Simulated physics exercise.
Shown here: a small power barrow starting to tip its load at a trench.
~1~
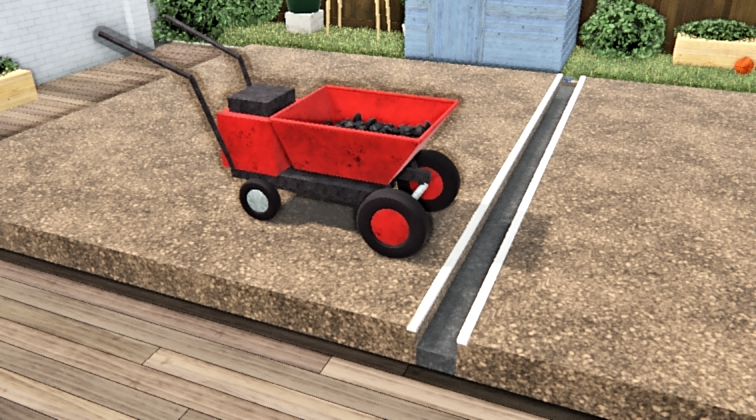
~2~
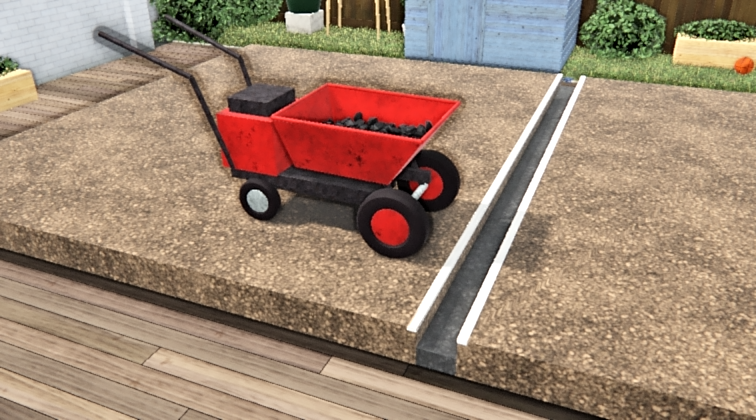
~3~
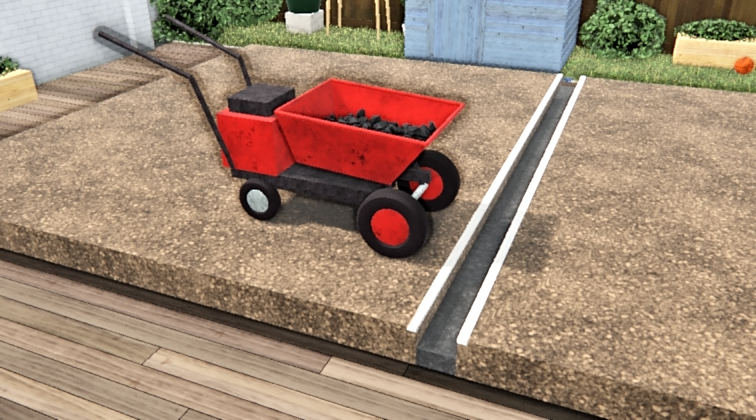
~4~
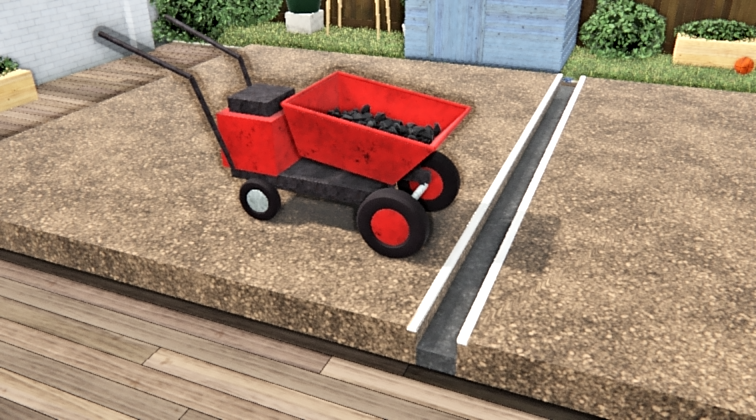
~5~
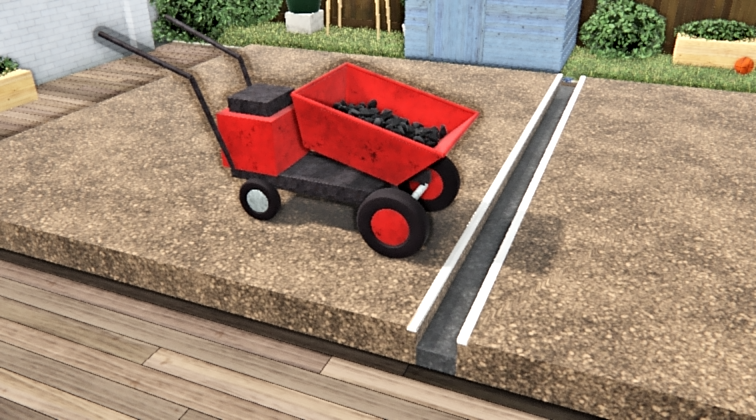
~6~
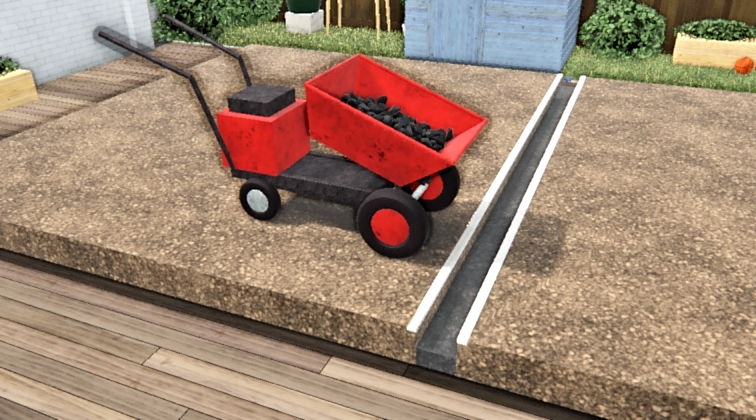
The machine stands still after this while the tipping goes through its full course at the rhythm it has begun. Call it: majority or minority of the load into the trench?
Minority.
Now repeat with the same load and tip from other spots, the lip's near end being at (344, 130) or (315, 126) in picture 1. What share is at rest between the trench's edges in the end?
The first gives 60 %, the second 30 %.
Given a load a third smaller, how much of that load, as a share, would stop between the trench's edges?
Estimated share: Some 20 %.
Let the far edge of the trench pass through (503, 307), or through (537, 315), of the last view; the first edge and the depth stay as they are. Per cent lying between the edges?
The first try lands around 50 %, the second around 90 %.
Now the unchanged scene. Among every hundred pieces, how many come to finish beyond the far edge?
Share of load: Near 80 %.
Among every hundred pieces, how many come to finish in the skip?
Roughly 0 %.
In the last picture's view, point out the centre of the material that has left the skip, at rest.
It settles centred around (533, 250).
Soon, skip tipped steeply; all in the skip.
A while on, skip tipped right over; most in the skip; about a quarter beyond it; a stray few falling.
Towards the end, skip tipped right over; a small part in the skip; a stray few in or heaped over the trench; most beyond it.
Finally, skip tipped right over; about a quarter in or heaped over the trench; most beyond it.
